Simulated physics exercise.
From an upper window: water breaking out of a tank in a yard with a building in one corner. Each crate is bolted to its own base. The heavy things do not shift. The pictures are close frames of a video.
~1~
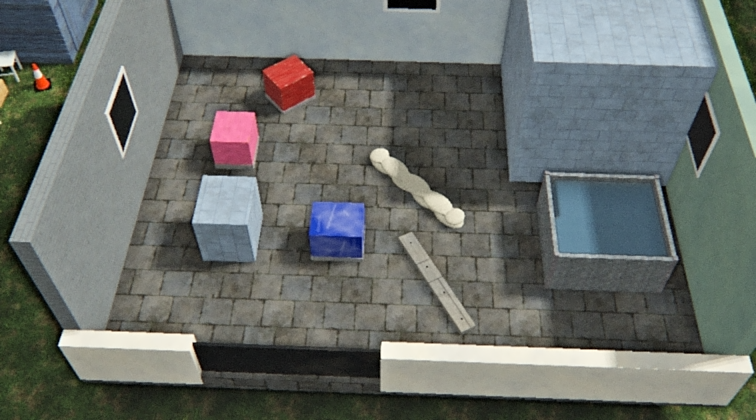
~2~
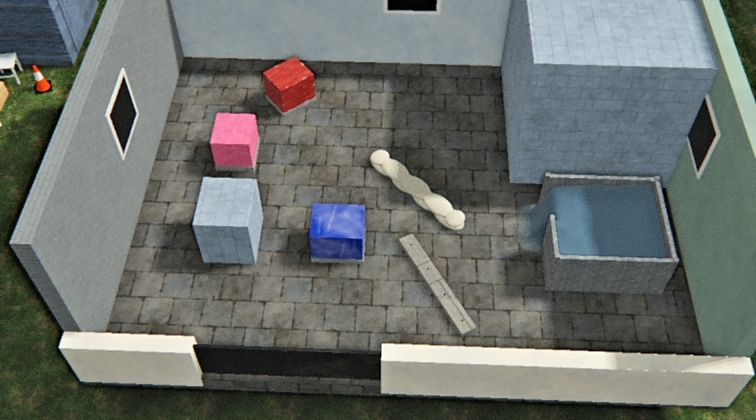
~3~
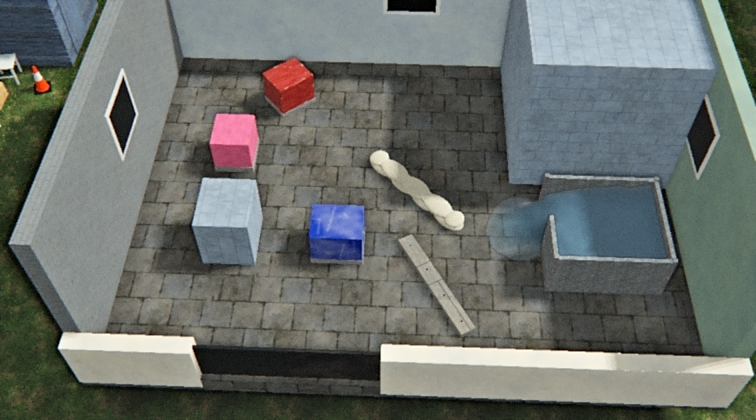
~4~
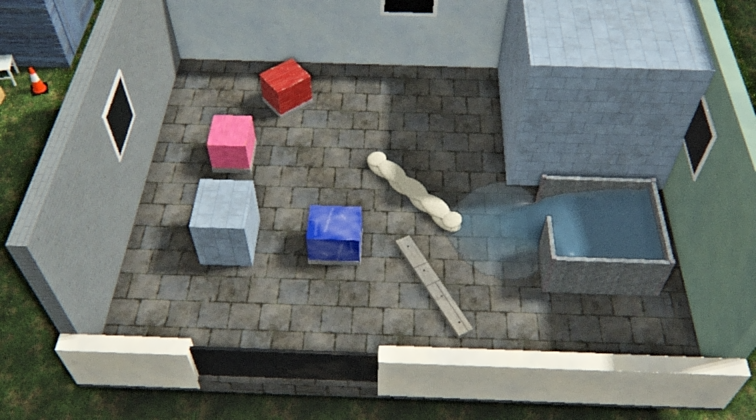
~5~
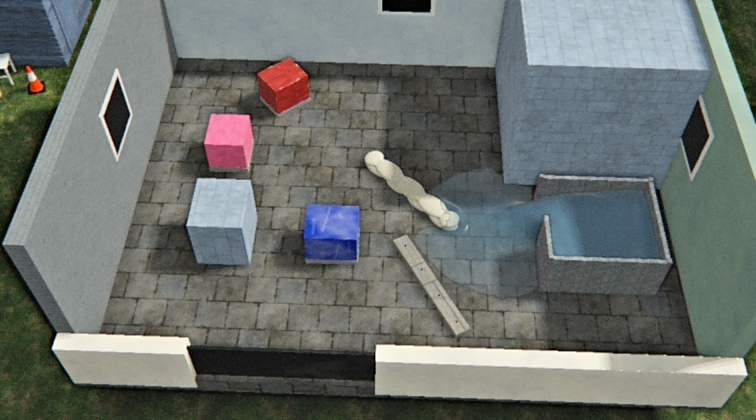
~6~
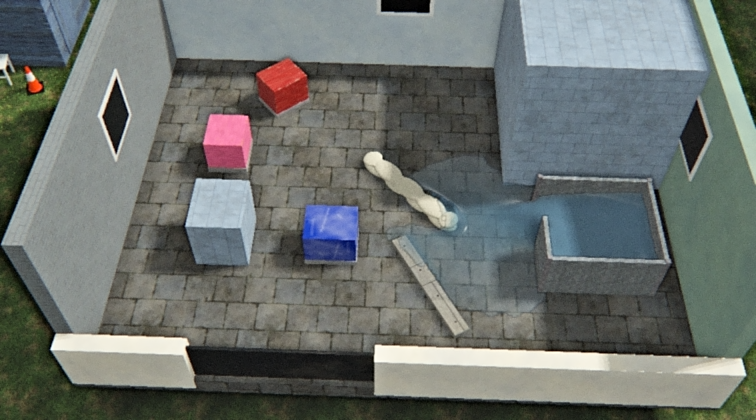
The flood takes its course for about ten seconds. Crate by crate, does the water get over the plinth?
The blue crate is soaked; the pink crate keeps dry; the red crate is soaked.
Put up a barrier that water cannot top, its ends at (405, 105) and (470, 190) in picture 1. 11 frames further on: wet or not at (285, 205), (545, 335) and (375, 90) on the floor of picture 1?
In turn: Flooded, dry, awash.
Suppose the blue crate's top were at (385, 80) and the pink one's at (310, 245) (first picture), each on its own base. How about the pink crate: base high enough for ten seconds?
One by one: Pink is topped.
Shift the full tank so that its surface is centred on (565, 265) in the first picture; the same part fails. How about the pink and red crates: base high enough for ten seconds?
In short: The pink one is wetted, the red one takes water.
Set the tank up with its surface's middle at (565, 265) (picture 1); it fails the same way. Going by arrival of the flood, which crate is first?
That is the crate marked blue.
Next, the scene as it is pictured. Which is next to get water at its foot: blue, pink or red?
The blue one.
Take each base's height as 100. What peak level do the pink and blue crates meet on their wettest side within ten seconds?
In turn 70 and 210 per cent.
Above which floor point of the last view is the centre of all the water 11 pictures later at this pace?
Close to (485, 219).
A moment on, water covers 25 % of the floor; the blue crate water round its plinth, the pink crate not reached, the red crate not reached.
Next, water covers 40 % of the floor; the blue crate water round its plinth, the pink crate not reached, the red crate water round its plinth.
Then, water covers 60 % of the floor; the blue crate water round its plinth, the pink crate water round its plinth, the red crate water round its plinth.
Later, water covers 80 % of the floor; the blue crate water round its plinth, the pink crate water round its plinth, the red crate water round its plinth.
In the end, water covers 95 % of the floor; the blue crate was topped, the pink crate stayed above the water, the red crate was topped.
